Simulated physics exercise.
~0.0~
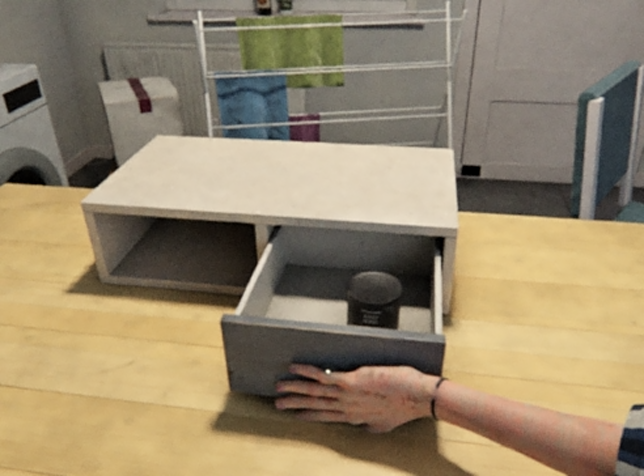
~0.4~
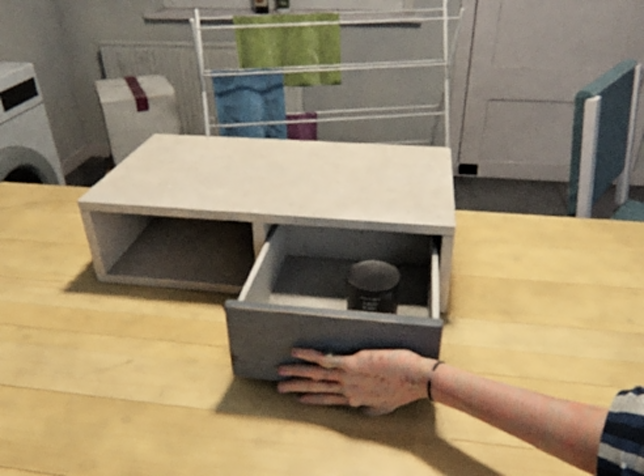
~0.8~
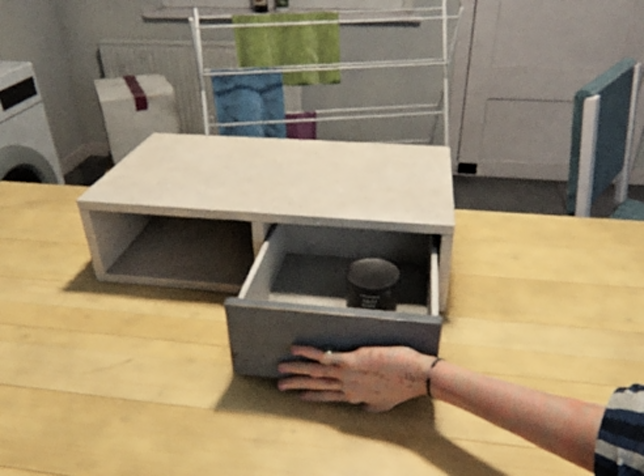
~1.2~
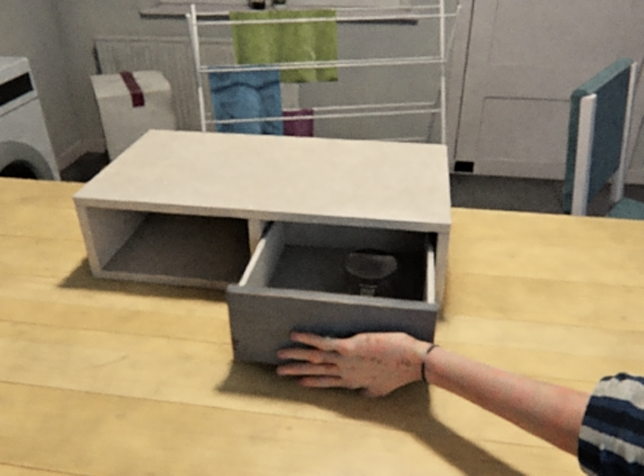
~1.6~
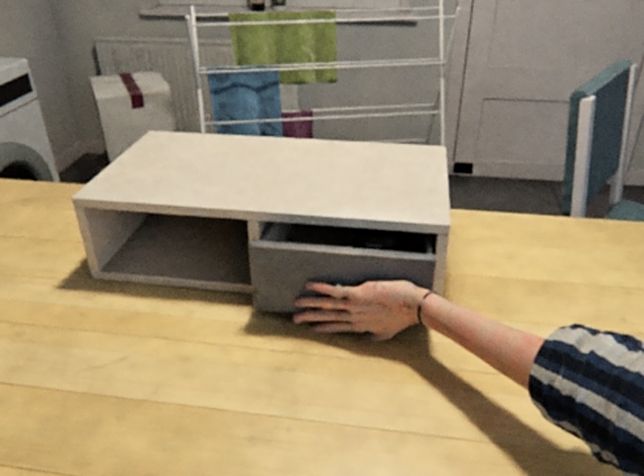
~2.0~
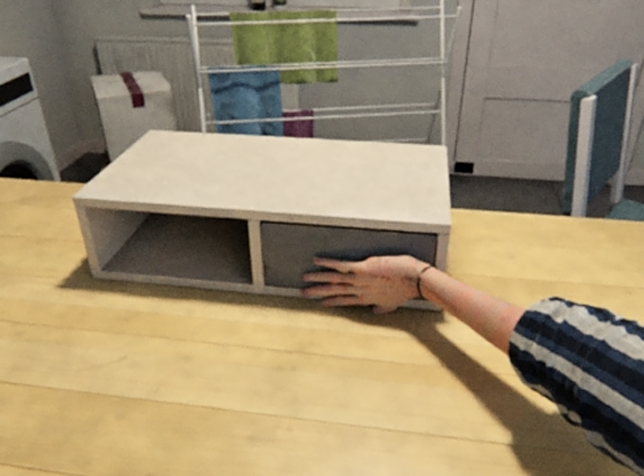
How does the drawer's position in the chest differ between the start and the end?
At the start the drawer is pulled well out of the chest, with the black pot visible inside. By the end it is pushed all the way in, its grey front closing off the right-hand compartment.
Grey drawer holding a black pot sliding into a pale chest on a wooden table, pushed by a hand until fully closed.
